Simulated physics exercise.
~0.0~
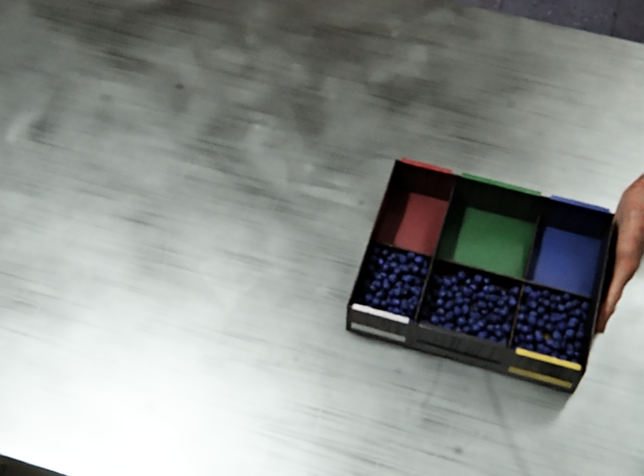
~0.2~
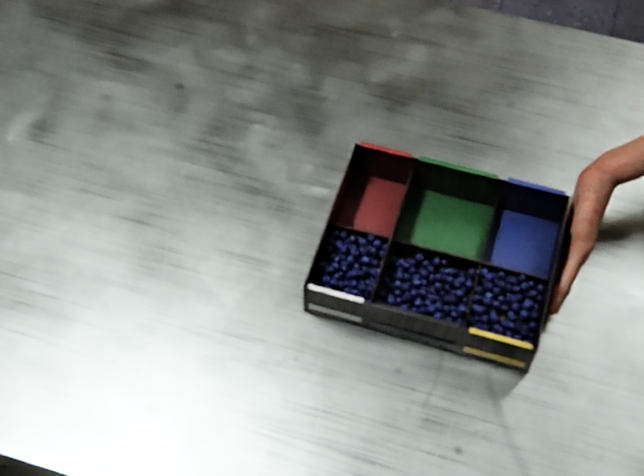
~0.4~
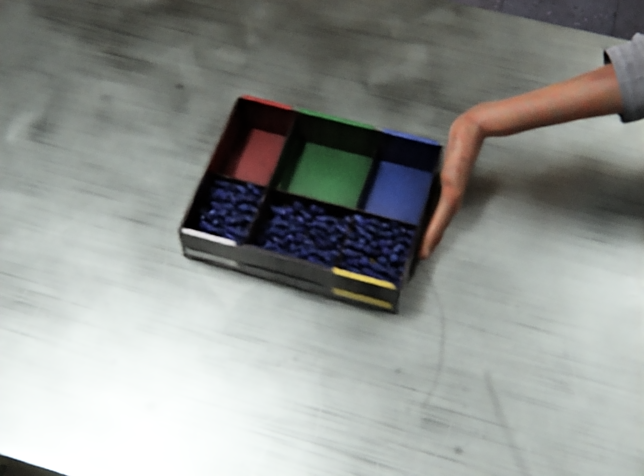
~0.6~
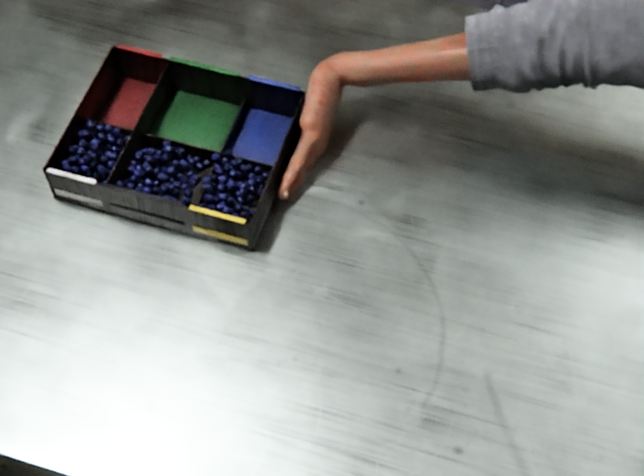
On a scratched, pale grey metal tabletop seen from above at a slant, a dark tray sits toward the right with a hand against its right side. Its back row has three empty compartments with red, green and blue floors, while the front row holds many small dark blue berries, with white and yellow strips along the front edge. The hand pushes the tray left and slightly away, and a grey sleeve follows into view. The tray slides across the table to the upper left, the hand still beside it. At the end, the berries remain in the front compartments, with none visible on the table.
